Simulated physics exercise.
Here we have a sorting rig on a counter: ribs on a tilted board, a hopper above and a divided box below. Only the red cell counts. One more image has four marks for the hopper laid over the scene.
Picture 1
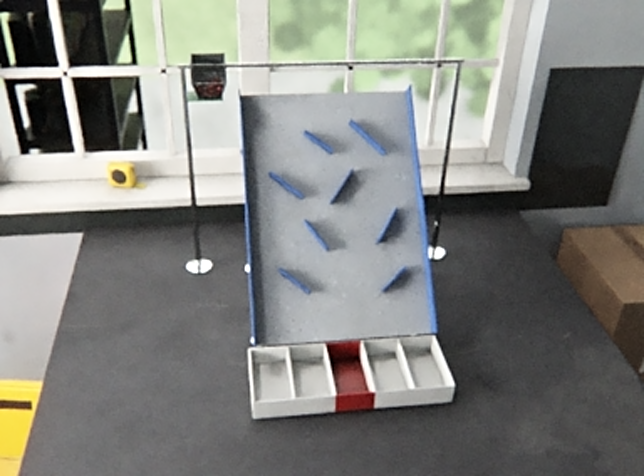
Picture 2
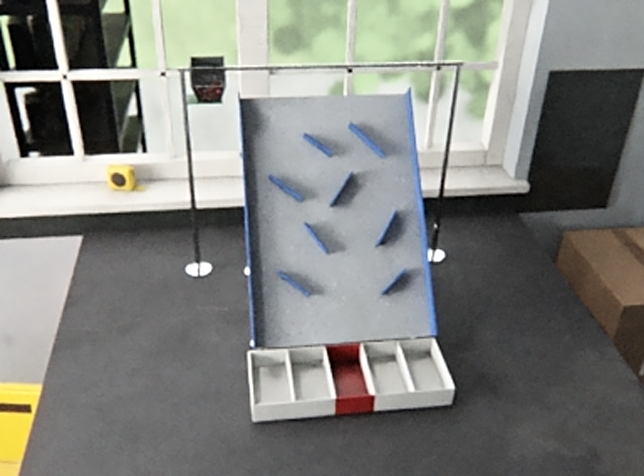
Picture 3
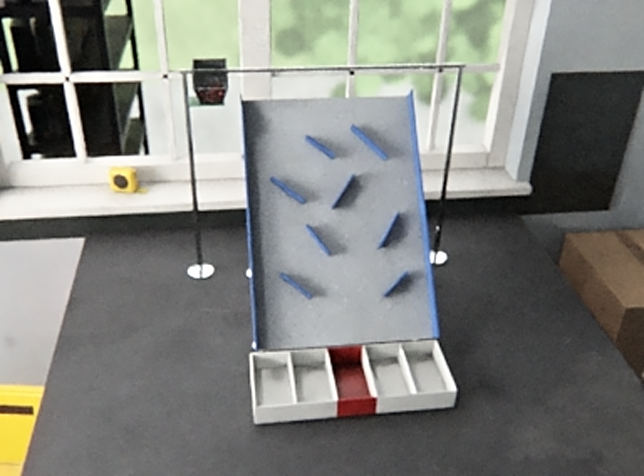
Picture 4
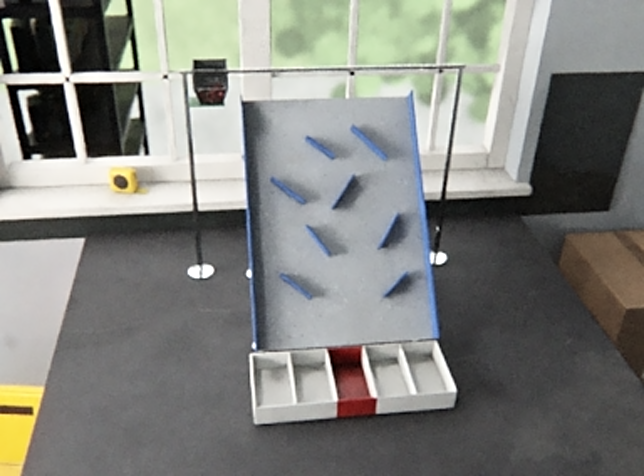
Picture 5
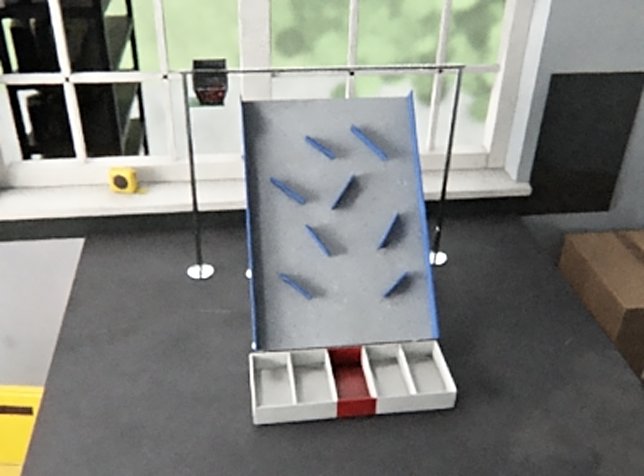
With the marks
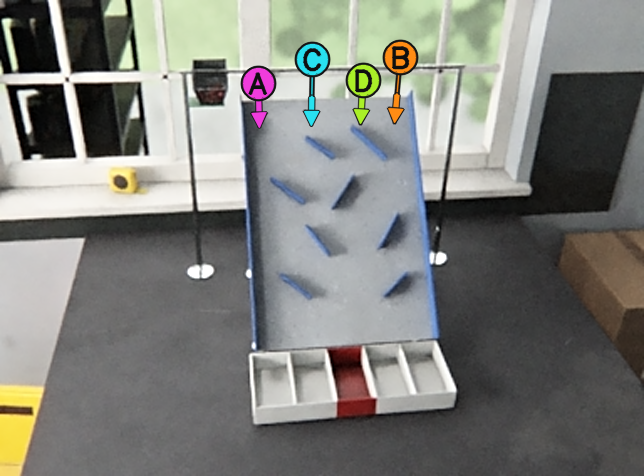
Window-side counter with a dark hopper above a blue-ribbed tilted board and white divided box, its middle cell red, all staying still.
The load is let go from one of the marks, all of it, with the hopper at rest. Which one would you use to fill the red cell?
Mark C.
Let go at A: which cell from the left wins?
The first from the left.
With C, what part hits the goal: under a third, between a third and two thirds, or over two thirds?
Mark C gives between a third and two thirds.
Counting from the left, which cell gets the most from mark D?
It is the fifth one.
On the marked copy, mark A meets the board at (259, 122); mark B meets the board at (394, 117); mark C meets the board at (311, 120); mark D meets the board at (360, 118).
With A, a small part in the red cell, most in other cells, a stray few held on the board, a stray few outside the box.
With B, a small part in the red cell, most in other cells.
With C, about half in the red cell, about a quarter in other cells, about a quarter held on the board.
With D, a small part in the red cell, nearly all in other cells.
